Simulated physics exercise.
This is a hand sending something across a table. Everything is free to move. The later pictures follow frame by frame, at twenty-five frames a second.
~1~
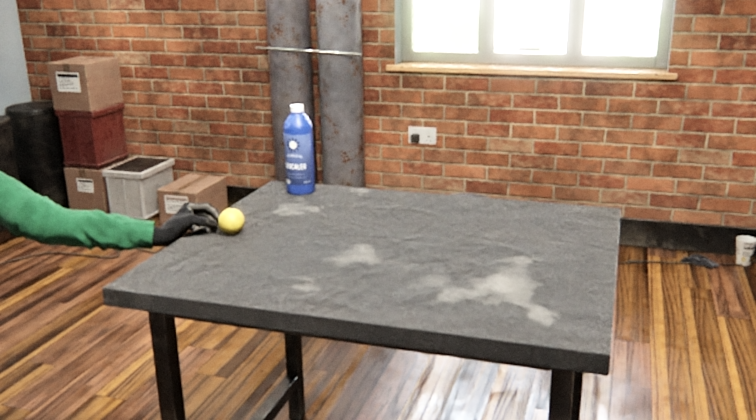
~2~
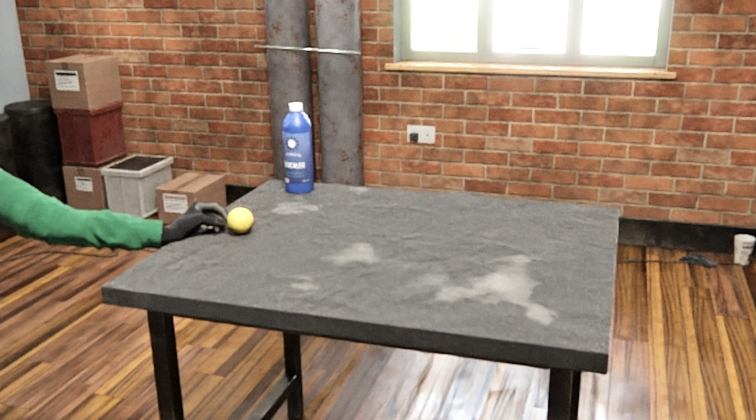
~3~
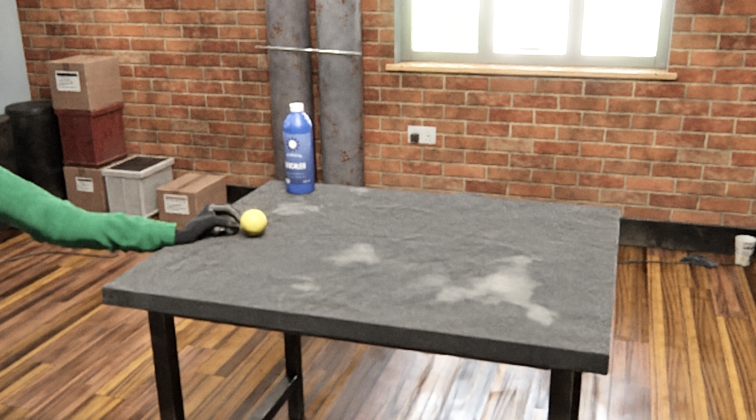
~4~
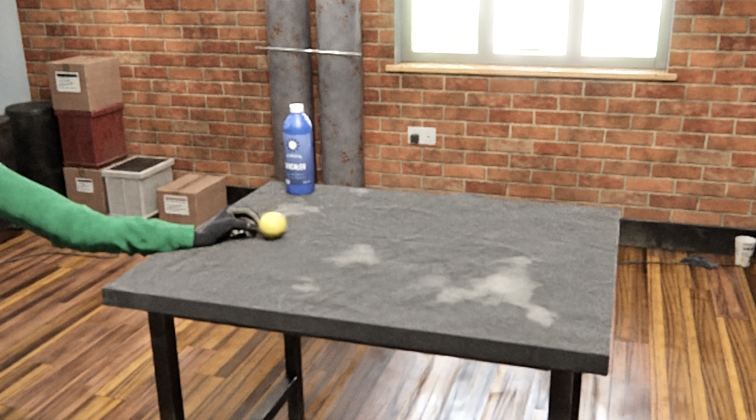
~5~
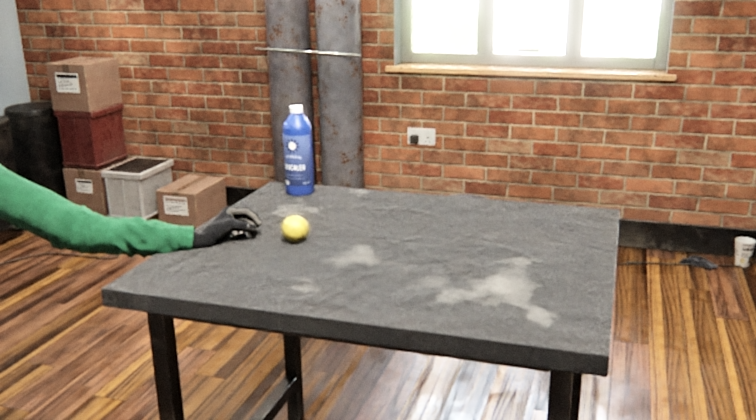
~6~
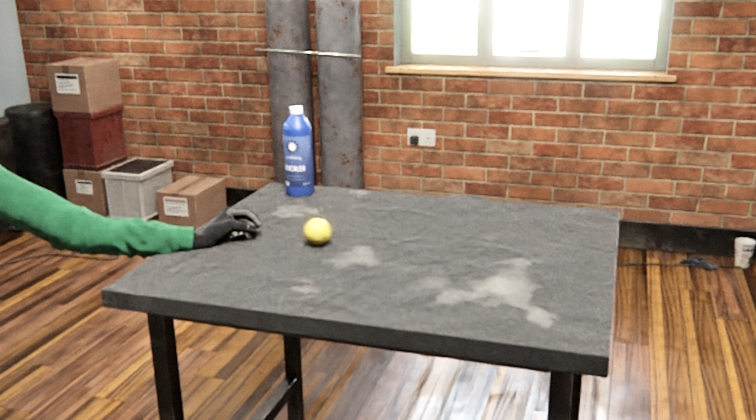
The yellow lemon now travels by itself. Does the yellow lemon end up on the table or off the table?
The yellow lemon drops to the floor.
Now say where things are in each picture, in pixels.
In the first frame, under the hand; yellow lemon (232, 221).
In the second frame, under the hand; yellow lemon (240, 221).
In the third frame, under the hand; yellow lemon (254, 223).
In the fourth frame, yellow lemon (273, 226).
In the fifth frame, yellow lemon (295, 229) shifted about its own width.
In the sixth frame, yellow lemon (318, 232) shifted well along.
Then, 0.20 s on from there, yellow lemon shifted well along near (434, 243).
Then, 0.50 s on from there, yellow lemon shifted well along near (615, 261).
Then, 0.70 s on from there, yellow lemon now off the table.
Then, 1.00 s on from there, things are still on the move.
In the end, off the table, yellow lemon.
